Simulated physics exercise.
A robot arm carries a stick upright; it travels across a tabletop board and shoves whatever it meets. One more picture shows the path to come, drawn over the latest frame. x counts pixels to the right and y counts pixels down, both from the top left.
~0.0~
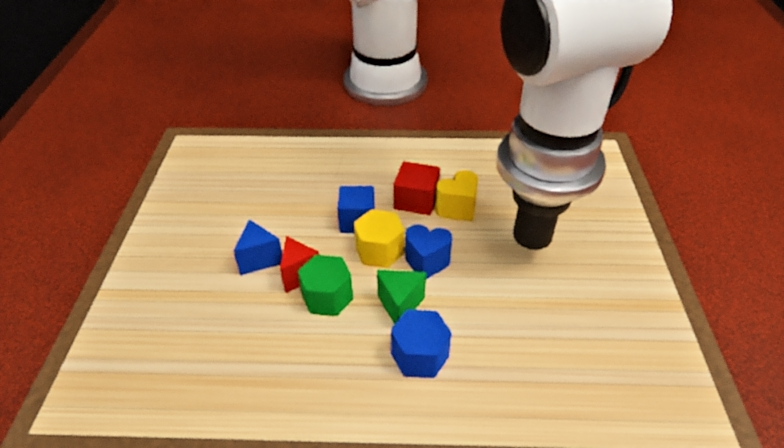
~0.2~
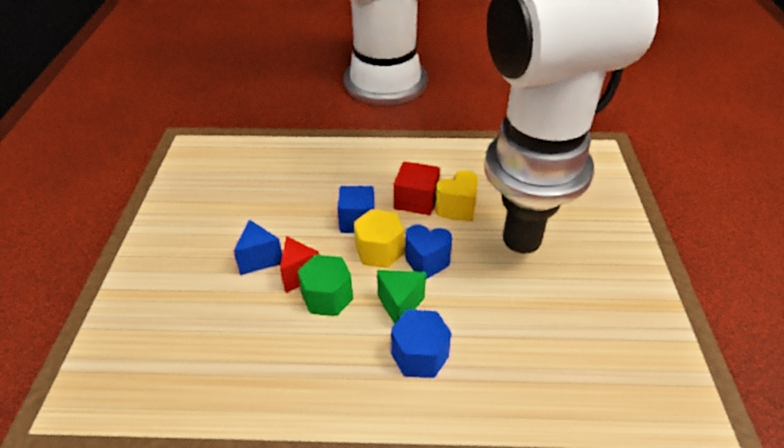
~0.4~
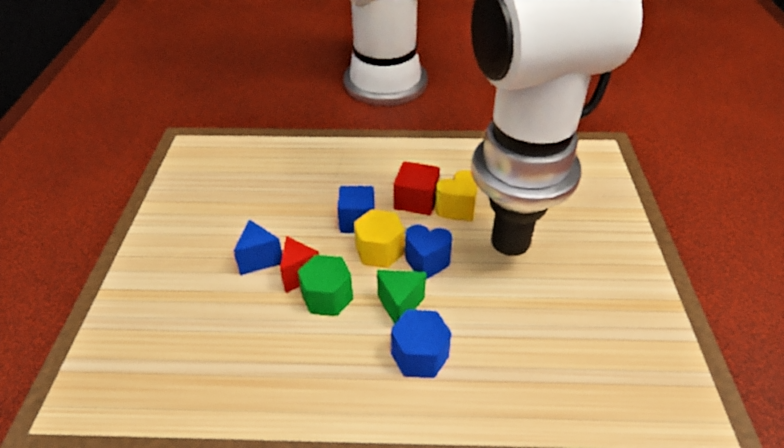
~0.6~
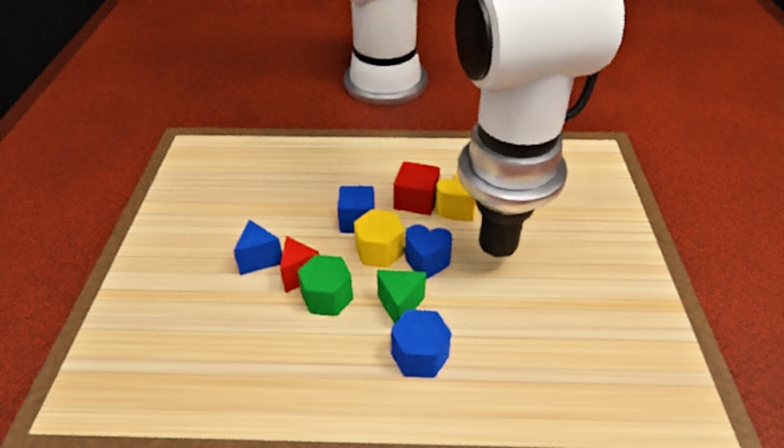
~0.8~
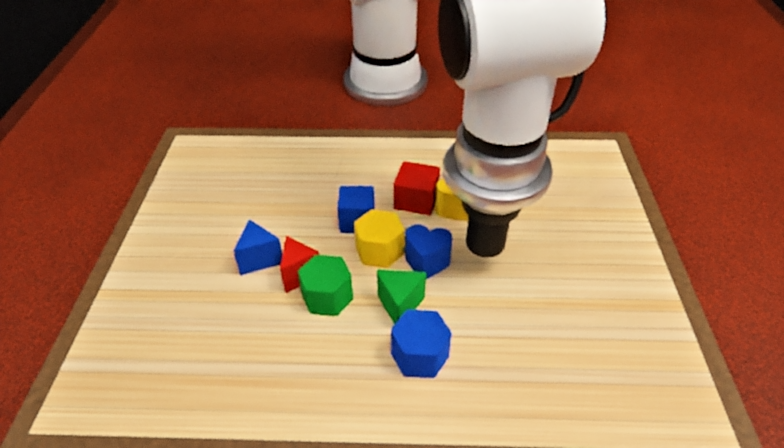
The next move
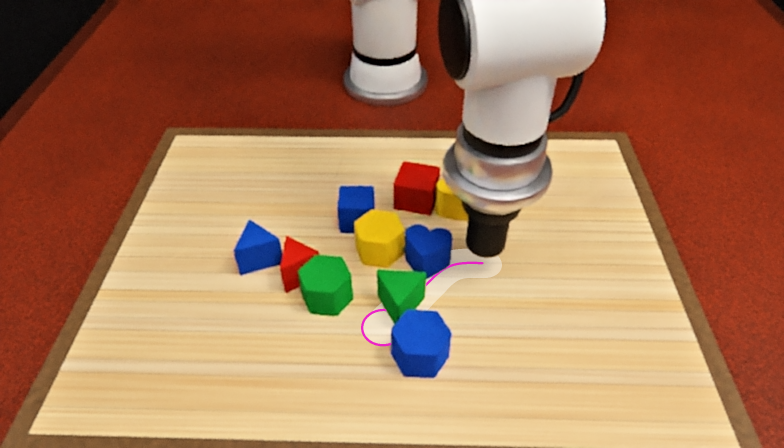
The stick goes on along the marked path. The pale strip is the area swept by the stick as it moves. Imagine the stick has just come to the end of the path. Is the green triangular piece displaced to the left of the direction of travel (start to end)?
Short answer: Yes.
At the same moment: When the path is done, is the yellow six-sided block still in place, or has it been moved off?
Gets moved.
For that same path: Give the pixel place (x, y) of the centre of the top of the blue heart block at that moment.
Its top centre lands on (366, 261).
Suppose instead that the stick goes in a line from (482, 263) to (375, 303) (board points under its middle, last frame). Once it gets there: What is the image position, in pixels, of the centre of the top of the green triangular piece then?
My prediction: (374, 309).
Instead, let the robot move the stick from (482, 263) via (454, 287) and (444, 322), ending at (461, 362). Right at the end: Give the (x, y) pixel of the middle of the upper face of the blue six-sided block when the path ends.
At pixel (419, 358).
Path on the board, from (482, 263) by way of (441, 271) and (413, 297) to (383, 327).
On the path given first. One third of the way, stick at (443, 252); yellow six-sided block at (357, 226), turned 30° clockwise; blue heart block at (399, 247).
Two thirds of the way, stick at (414, 280); yellow six-sided block at (349, 227), turned 50° clockwise; green triangular piece at (391, 296), turned 30° clockwise; blue heart block at (370, 260), turned 35° clockwise.
At the end, stick at (383, 309); green six-sided block at (319, 274); yellow six-sided block at (349, 227), turned 50° clockwise; green triangular piece at (357, 328), turned 25° clockwise; blue heart block at (366, 261), turned 45° clockwise.
